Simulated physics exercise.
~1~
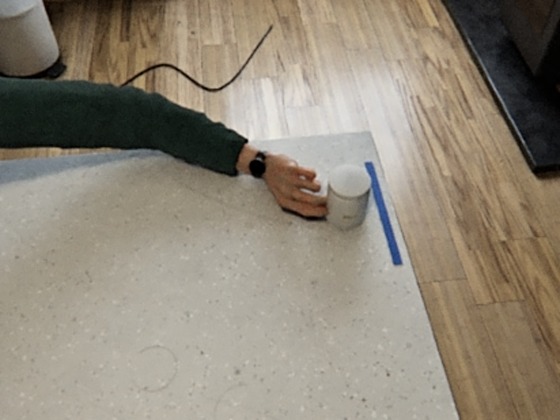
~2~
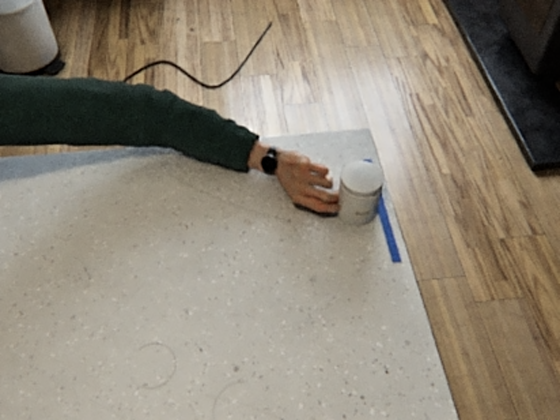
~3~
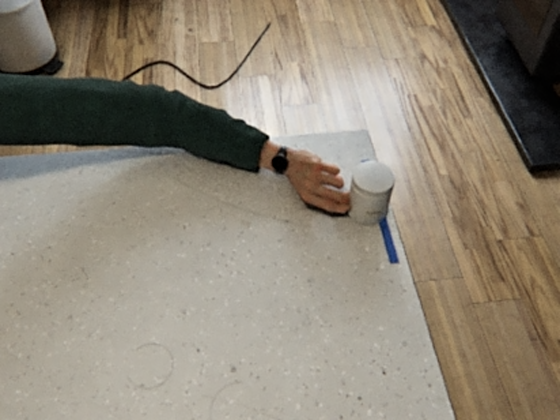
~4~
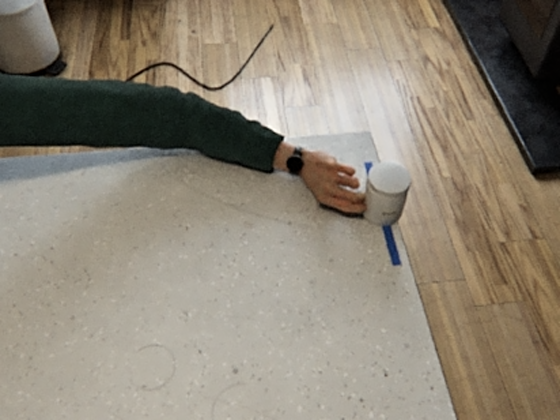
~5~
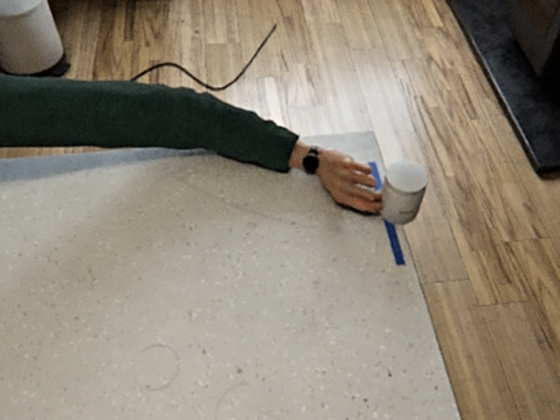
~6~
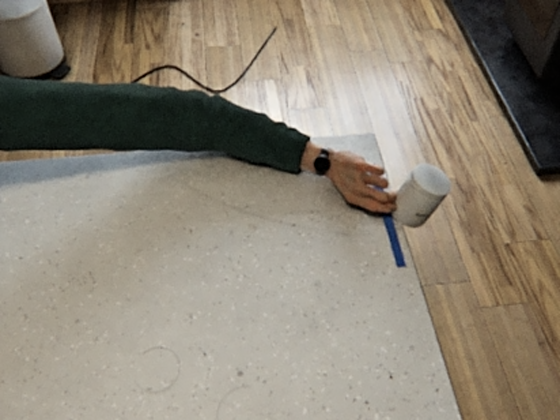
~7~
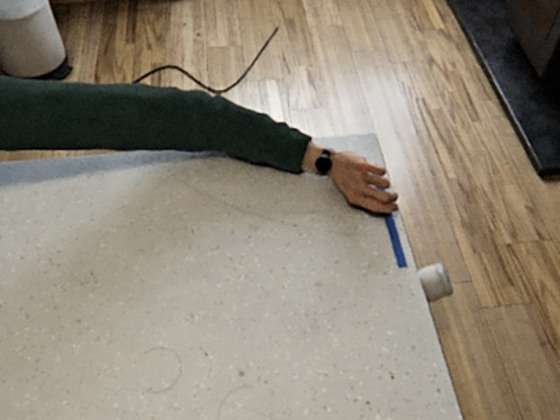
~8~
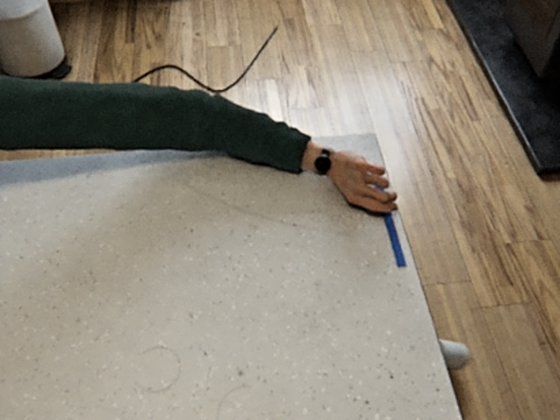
On a speckled table above a wooden floor, a hand in a dark green sleeve pushed a white jar rightward past a strip of blue tape until it tipped over the edge and dropped toward the floor.
